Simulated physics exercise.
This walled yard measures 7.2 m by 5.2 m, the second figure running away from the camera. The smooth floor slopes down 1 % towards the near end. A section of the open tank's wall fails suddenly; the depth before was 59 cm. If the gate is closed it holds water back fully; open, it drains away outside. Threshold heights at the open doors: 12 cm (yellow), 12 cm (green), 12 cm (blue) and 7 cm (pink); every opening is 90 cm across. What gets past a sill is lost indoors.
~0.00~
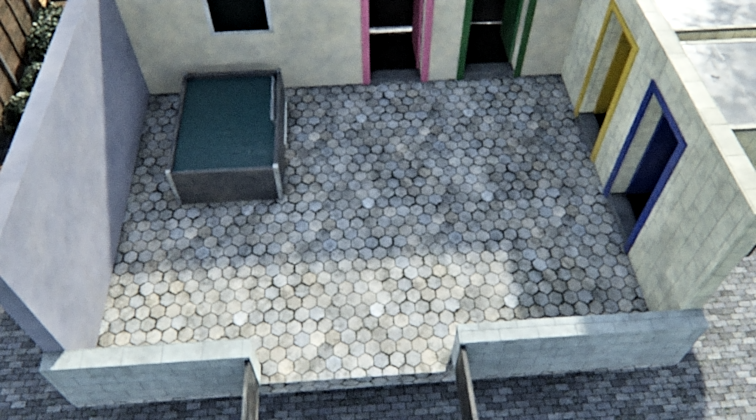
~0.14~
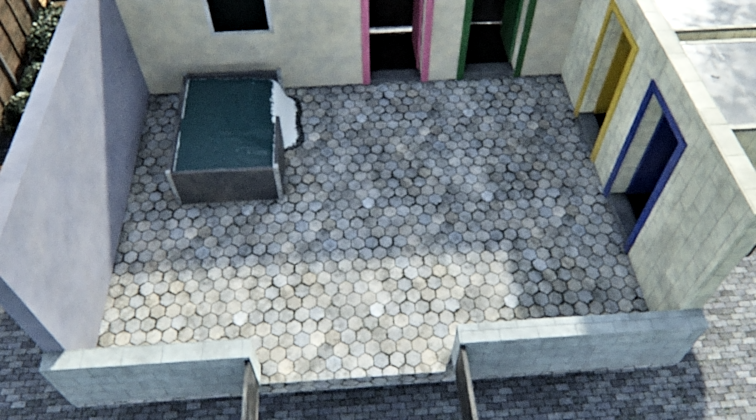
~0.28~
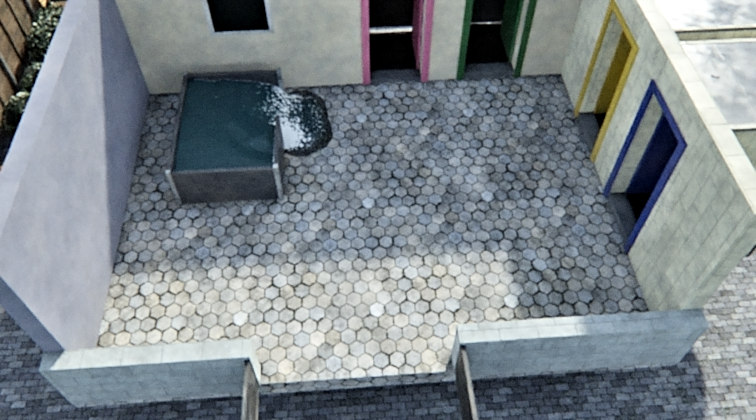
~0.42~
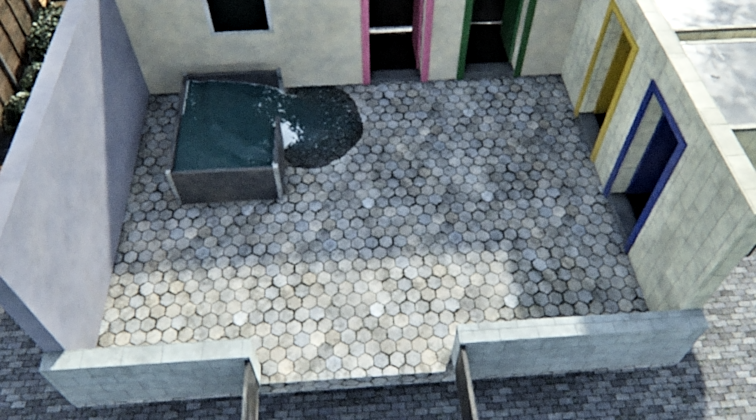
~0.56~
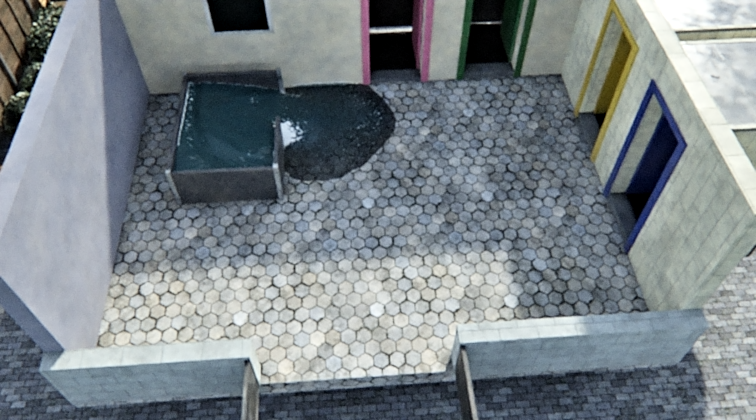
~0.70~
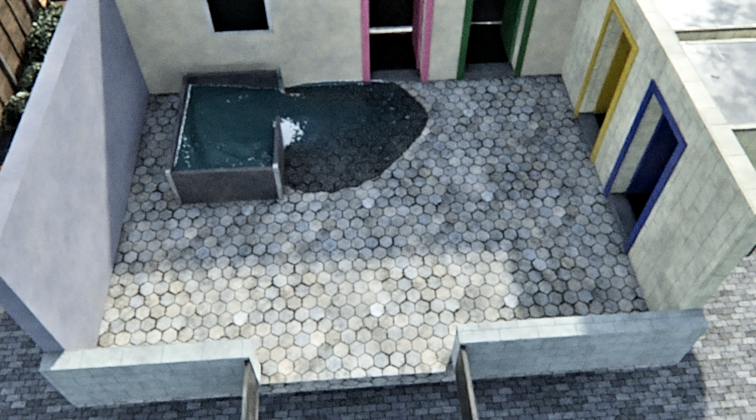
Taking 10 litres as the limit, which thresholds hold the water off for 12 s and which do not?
Door by door: At the yellow door it goes over the limit; at the green door it does not reach the limit; at the blue door it keeps below the limit; at the pink door it goes over the limit.
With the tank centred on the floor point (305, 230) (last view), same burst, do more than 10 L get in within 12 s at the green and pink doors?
Against that limit: Green not over, pink below.
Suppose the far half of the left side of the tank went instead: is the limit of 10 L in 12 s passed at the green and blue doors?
Then: Green not over, blue not over.
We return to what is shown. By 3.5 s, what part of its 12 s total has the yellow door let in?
Some 60 per cent by then.
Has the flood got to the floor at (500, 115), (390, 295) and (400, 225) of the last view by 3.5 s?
In turn: Wet, not reached, wet.
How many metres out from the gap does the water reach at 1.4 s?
Roughly 4.4 m.
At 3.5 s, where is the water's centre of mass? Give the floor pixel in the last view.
Near (386, 143).
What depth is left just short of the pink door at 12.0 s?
About 2.0 cm.
After 1.4 s water covers 25 % of the floor and is deepest (32 cm) near (286, 120); yellow door not reached, green door 6 cm at the sill, 0 L in, blue door not reached, pink door 13 cm at the sill, 1 L in.
After 2.2 s water covers 40 % of the floor and is deepest (30 cm) near (558, 91); yellow door 17 cm at the sill, 0 L in, green door 8 cm at the sill, 0 L in, blue door not reached, pink door 11 cm at the sill, 12 L in.
After 3.5 s water covers 45 % of the floor and is deepest (20 cm) near (580, 153); yellow door 20 cm at the sill, 38 L in, green door 5 cm at the sill, 0 L in, blue door 12 cm at the sill, 0 L in, pink door 8 cm at the sill, 20 L in.
After 7.0 s water covers 65 % of the floor and is deepest (16 cm) near (633, 340); yellow door 9 cm at the sill, 60 L in, green door 8 cm at the sill, 0 L in, blue door 6 cm at the sill, 0 L in, pink door 4 cm at the sill, 21 L in.
After 12.0 s water covers 90 % of the floor and is deepest (9 cm) near (578, 344); yellow door 3 cm at the sill, 60 L in, green door 3 cm at the sill, 1 L in, blue door 7 cm at the sill, 0 L in, pink door 2 cm at the sill, 21 L in.
